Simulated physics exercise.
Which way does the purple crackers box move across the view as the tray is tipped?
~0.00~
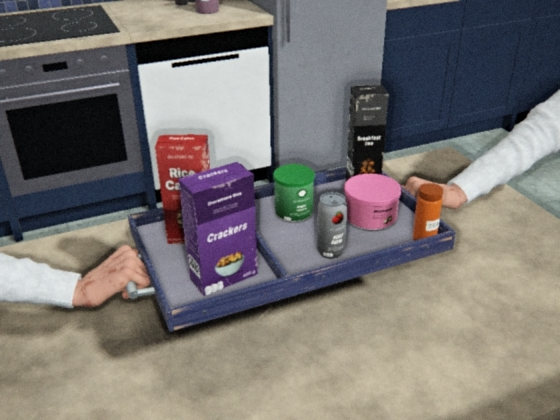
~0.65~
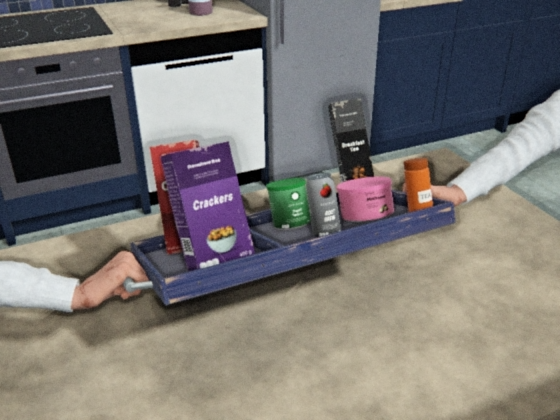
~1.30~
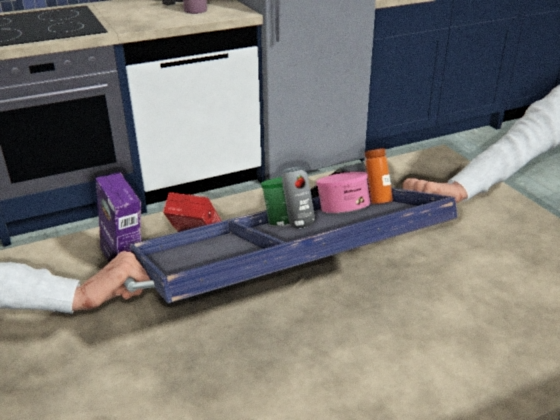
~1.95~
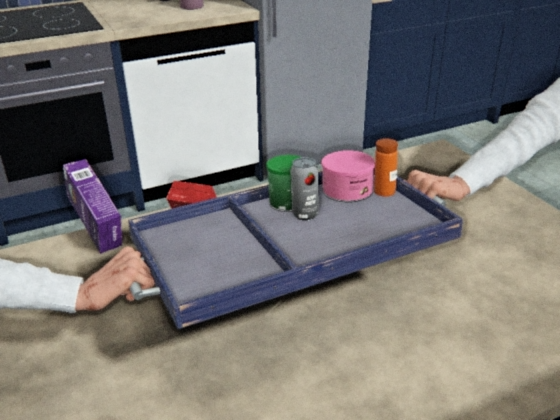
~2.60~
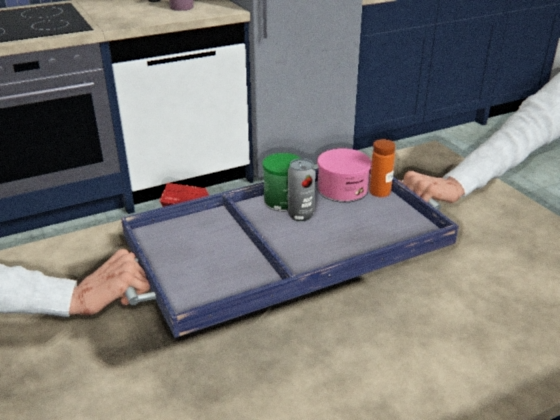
The purple crackers box moves to the left as the viewer sees it.
In the video, two hands tip a blue tray of groceries away from the viewer, and the black, red and purple boxes topple off the far side before the tray levels, leaving the green tin, grey can, pink tub and orange shaker standing on it.
